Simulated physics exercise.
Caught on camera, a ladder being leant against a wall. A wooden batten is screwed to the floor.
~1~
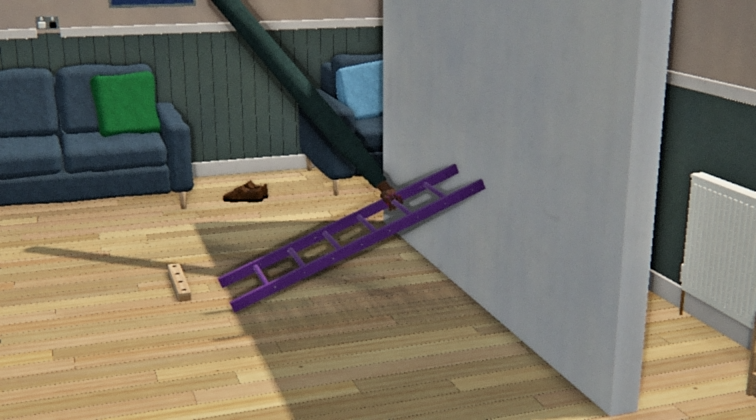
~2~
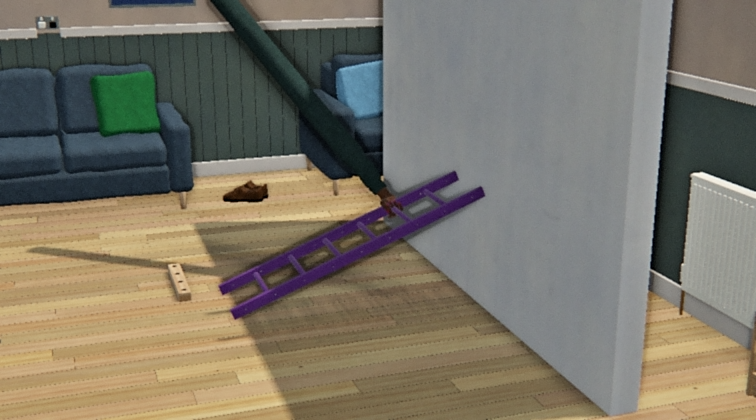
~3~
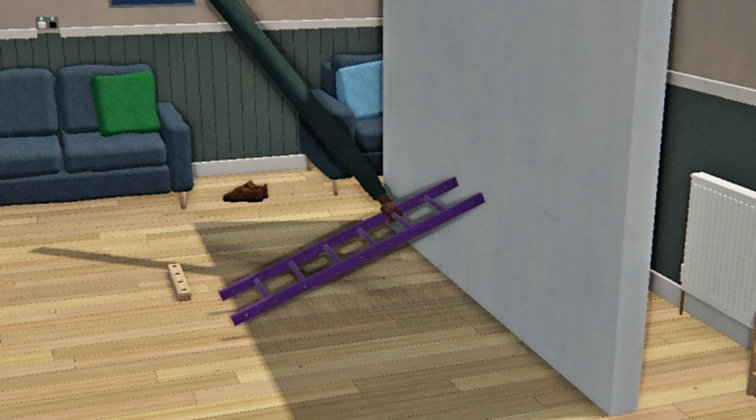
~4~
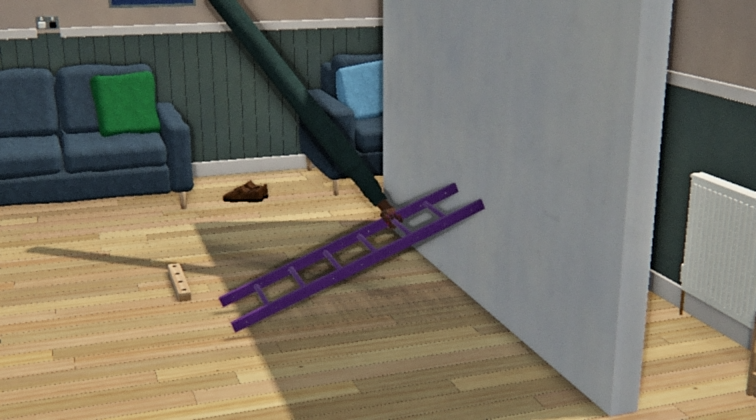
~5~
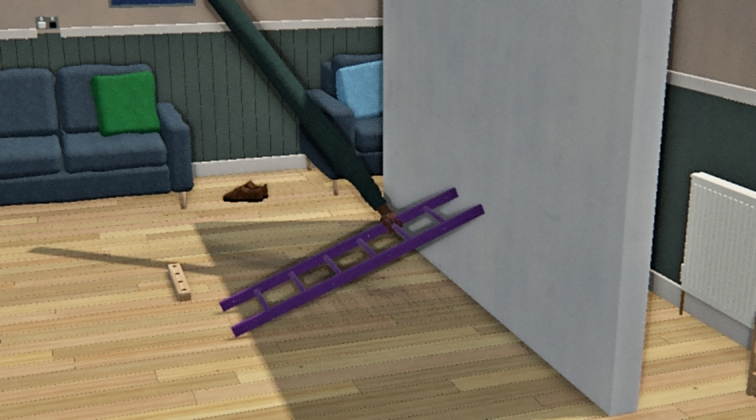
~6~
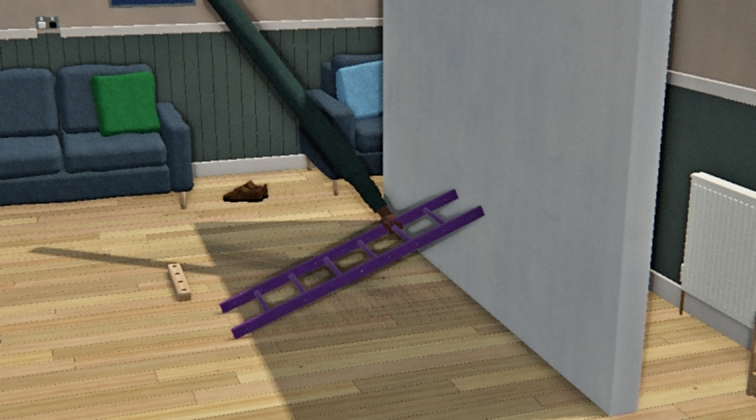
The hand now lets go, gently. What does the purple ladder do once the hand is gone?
In the end the purple ladder slips down.
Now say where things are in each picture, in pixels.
The first frame shows still on the way; purple ladder (351, 234); batten (179, 282).
The second frame shows still on the way; purple ladder (351, 241); batten (179, 282).
The third frame shows still on the way; purple ladder (351, 247); batten (179, 282).
The fourth frame shows still on the way; purple ladder (351, 253); batten (179, 282).
The fifth frame shows still on the way; purple ladder (351, 258); batten (179, 282).
The sixth frame shows in place, still held; purple ladder (351, 260); batten (179, 282).
Then, 0.28 s after the last picture, purple ladder tipped 15° from how it was near (344, 293).
At rest, the purple ladder gives way at the feet, near (342, 306).
